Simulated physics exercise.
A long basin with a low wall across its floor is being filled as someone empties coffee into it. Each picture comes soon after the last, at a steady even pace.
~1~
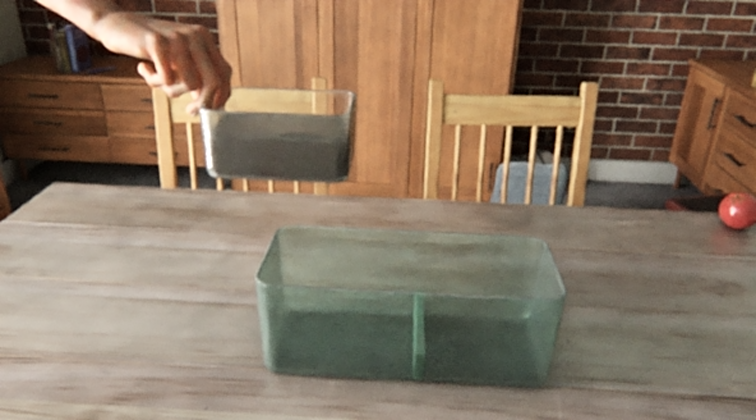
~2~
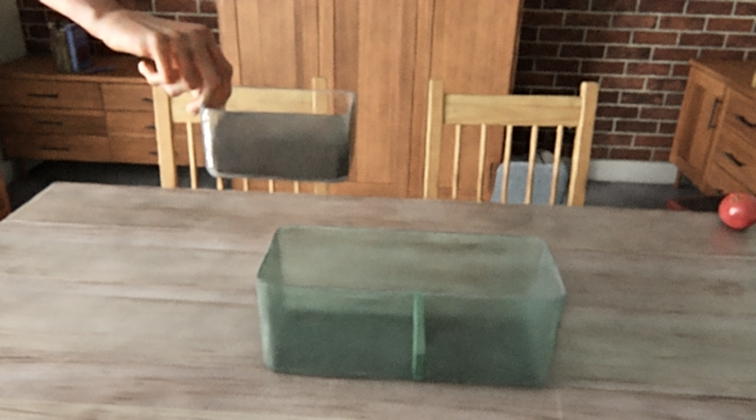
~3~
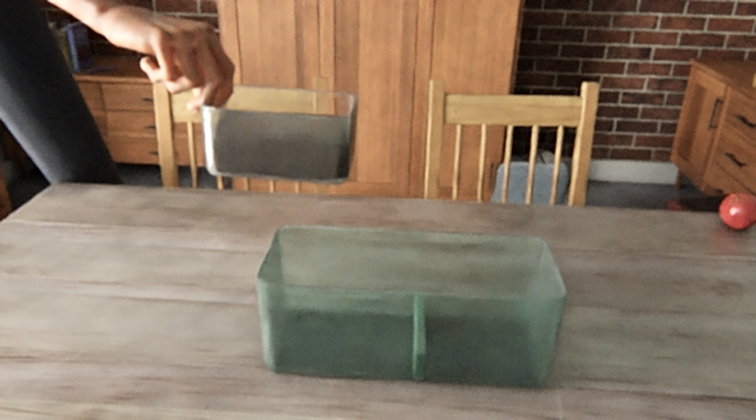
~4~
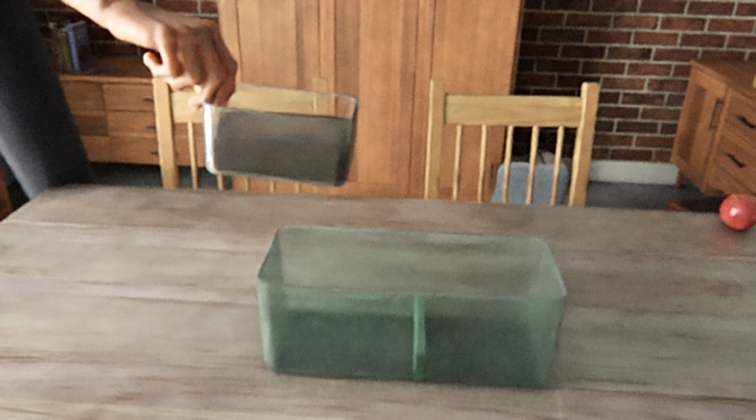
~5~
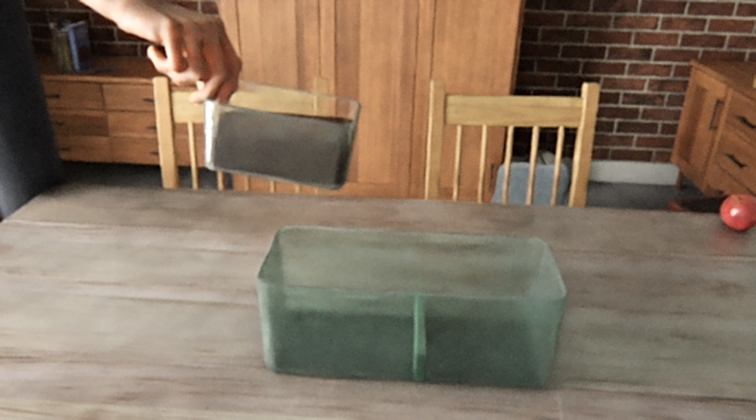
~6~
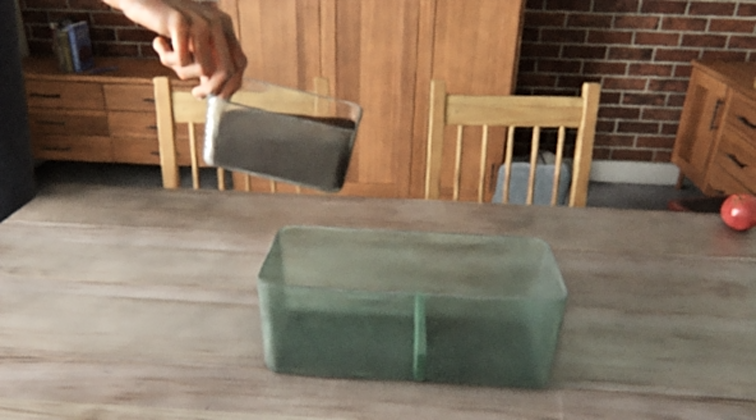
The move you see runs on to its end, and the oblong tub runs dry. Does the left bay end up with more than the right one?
Yes.
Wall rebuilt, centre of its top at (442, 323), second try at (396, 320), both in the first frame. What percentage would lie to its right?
I'd expect near 5 percent the first time and near 60 percent the next.
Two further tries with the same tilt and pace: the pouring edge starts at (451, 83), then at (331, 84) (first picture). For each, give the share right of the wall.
90 and 10 per cent.
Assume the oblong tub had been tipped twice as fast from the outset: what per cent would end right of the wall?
Some 15 per cent.
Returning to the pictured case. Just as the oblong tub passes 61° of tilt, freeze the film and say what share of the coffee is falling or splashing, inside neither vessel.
30 %.
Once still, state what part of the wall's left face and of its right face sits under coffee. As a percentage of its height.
Left side: Approx. 40 %; right side: Approx. 30 %.
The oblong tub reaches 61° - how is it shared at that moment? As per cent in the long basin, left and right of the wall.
5 percent or so left, 0 percent or so right.
A moment on, the tilt is 61° and 62 per cent is still to pour, 6 is left of the wall and 0 right of it.
Next, the tilt is 89° and 19 per cent is still to pour, 38 is left of the wall and 34 right of it.
Then the tilt is 93° and 5 per cent is still to pour, 57 is left of the wall and 34 right of it.
Later the tilt is 93° and 2 per cent is still to pour, 62 is left of the wall and 35 right of it.
At rest 65 per cent lies left of the wall, 35 right of it and 1 outside.
